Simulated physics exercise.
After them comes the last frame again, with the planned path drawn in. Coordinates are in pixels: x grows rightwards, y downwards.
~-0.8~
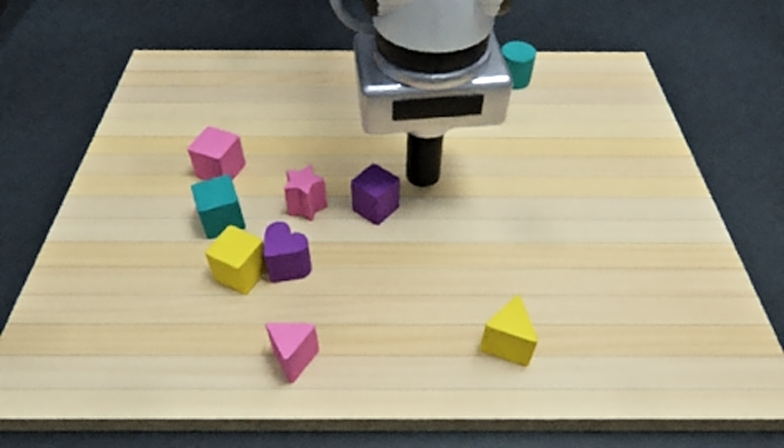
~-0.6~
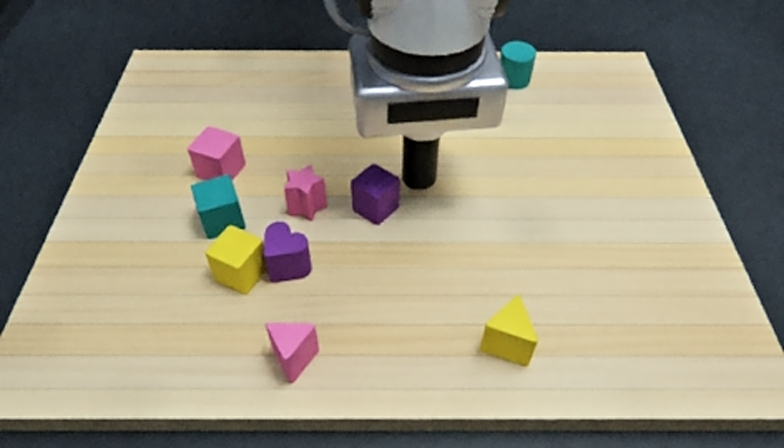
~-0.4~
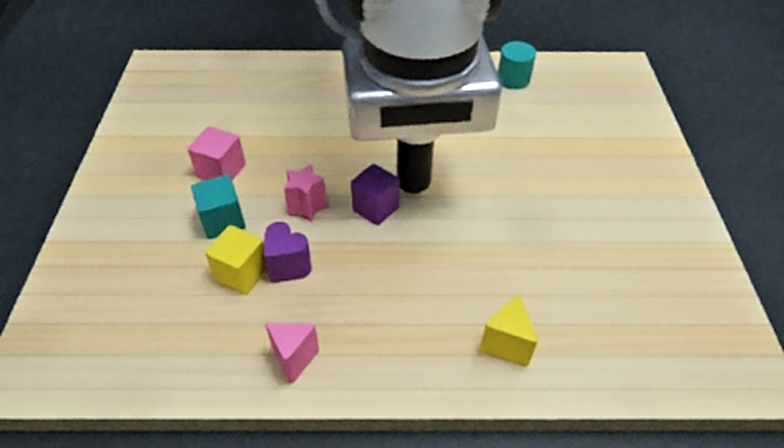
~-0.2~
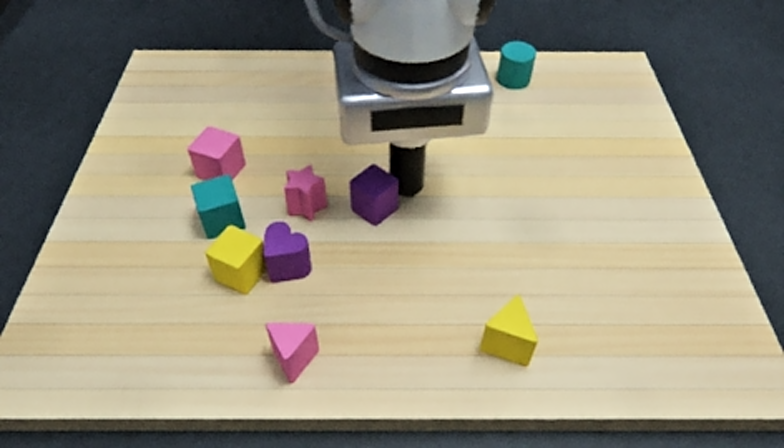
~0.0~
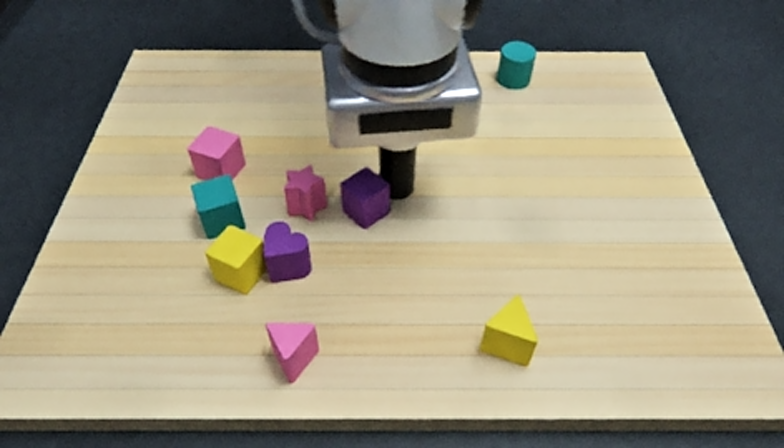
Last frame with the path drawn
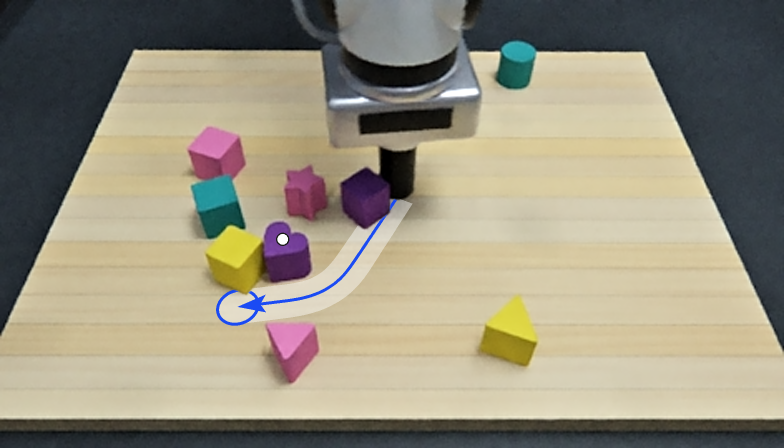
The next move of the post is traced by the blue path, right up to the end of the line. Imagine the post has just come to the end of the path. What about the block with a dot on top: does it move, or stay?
Stays where it is.
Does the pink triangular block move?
In short: No.
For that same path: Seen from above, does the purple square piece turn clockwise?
Yes.
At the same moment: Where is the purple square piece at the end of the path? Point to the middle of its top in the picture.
In the picture, it is at (332, 200).
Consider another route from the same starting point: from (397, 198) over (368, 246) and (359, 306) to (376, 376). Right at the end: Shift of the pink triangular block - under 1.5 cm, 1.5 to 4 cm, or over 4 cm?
Short: Under 1.5 cm.
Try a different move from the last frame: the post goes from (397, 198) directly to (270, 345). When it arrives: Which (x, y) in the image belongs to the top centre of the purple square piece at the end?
The top centre is at (322, 203).
The drawn path runs from (397, 198) over (364, 246) and (317, 294) to (238, 307); the dot is on the purple heart-shaped block.
On the path given first. One third of the way, post (364, 236); purple square piece (333, 200), turned 65° clockwise.
Two thirds of the way, post (314, 284); purple square piece (332, 200), turned 65° clockwise.
At the end, post (235, 297); yellow square piece (226, 245), turned 30° clockwise; purple heart-shaped block not moved; pink triangular block not moved; purple square piece (332, 200), turned 65° clockwise.
